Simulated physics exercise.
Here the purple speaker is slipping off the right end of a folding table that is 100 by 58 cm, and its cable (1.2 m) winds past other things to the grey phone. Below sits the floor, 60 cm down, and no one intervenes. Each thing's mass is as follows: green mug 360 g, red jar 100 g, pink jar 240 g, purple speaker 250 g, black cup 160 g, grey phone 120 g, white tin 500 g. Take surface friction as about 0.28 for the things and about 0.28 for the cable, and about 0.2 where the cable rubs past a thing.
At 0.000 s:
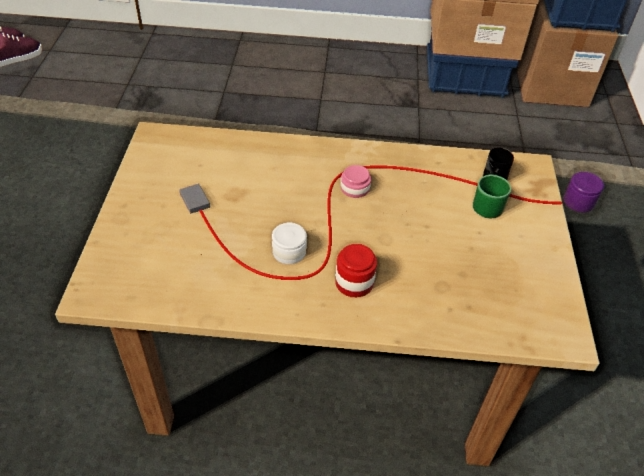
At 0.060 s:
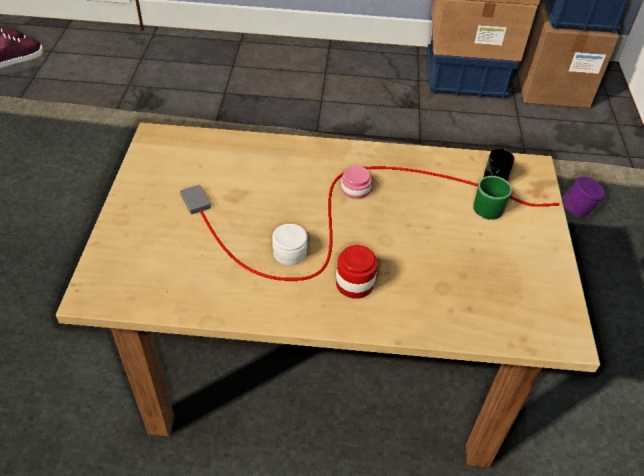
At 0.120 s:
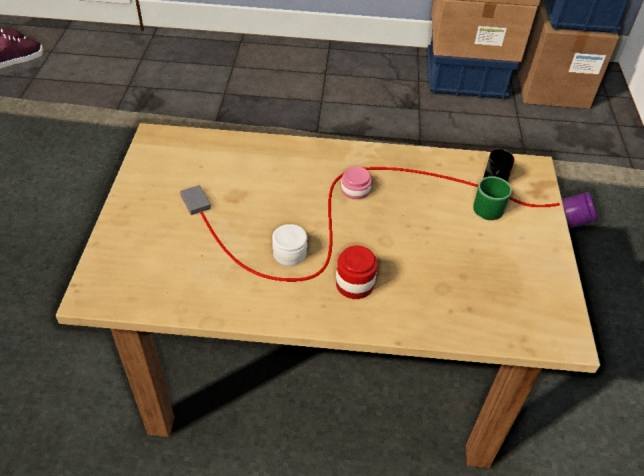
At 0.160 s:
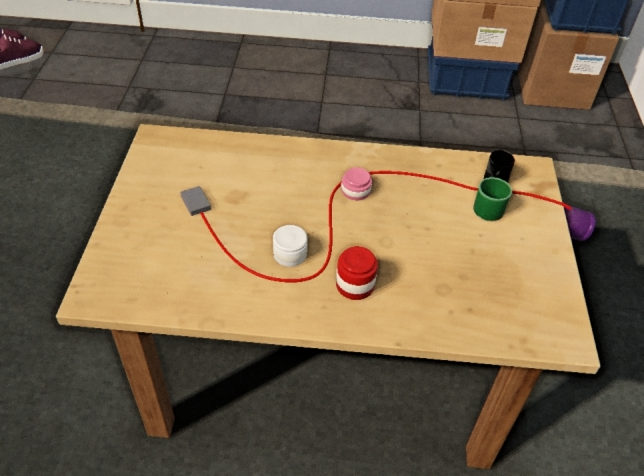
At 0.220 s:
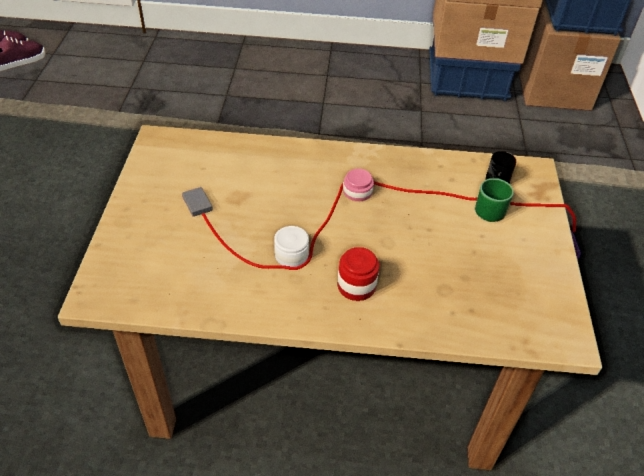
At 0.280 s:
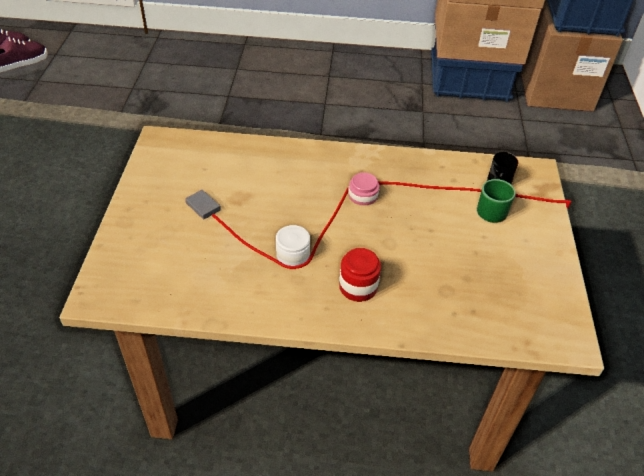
On a wooden table, a purple object tied to a red cord tipped over the right edge and dropped from sight, pulling the cord tighter around the white tin and nudging the grey phone slightly right.
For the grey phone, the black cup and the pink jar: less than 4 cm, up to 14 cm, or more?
First the grey phone lands in the upper range, then the black cup keeps to the lowest range, and last the pink jar lands in the upper range.
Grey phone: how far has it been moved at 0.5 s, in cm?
About 14 cm.
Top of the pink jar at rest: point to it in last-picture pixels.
Roughly at (424, 229).
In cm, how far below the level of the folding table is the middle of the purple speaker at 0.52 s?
Roughly 45 centimetres.
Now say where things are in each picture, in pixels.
The first picture shows shows, grey phone (194, 196); black cup (502, 156); pink jar (357, 173); cable runs through (414, 170) (330, 192) (322, 268) (227, 250).
The second picture shows shows, purple speaker (588, 187); cable runs through (331, 193) (227, 251).
The third picture shows shows, purple speaker (580, 210); cable runs through (331, 193) (227, 252).
The fourth picture shows shows, purple speaker (575, 223); cable runs through (522, 193) (333, 194) (228, 253).
The fifth picture shows shows, purple speaker (562, 247); cable runs through (560, 206) (233, 252).
The sixth picture shows shows, grey phone (203, 202); black cup (506, 160); pink jar (365, 181); cable runs through (382, 183) (325, 231) (253, 248).
After 0.5 s, the cable's tail end at (256, 250); grey phone 15 cm off its start, pink jar 14 cm off its start, purple speaker over the edge.
After 0.7 s, the cable's tail end at (303, 269); grey phone 31 cm off its start, pink jar 20 cm off its start, purple speaker over the edge.
After 1.0 s, the cable's tail end at (324, 284); grey phone 38 cm off its start at (329, 295), pink jar 20 cm off its start at (424, 229), purple speaker over the edge.
After 1.2 s, the cable's tail end at (324, 284); grey phone 38 cm off its start, pink jar 20 cm off its start, purple speaker over the edge.
After 2.4 s, the cable's tail end at (324, 284); grey phone 38 cm off its start at (329, 295), pink jar 20 cm off its start at (424, 229), black cup 0 cm off its start at (506, 160), purple speaker over the edge.
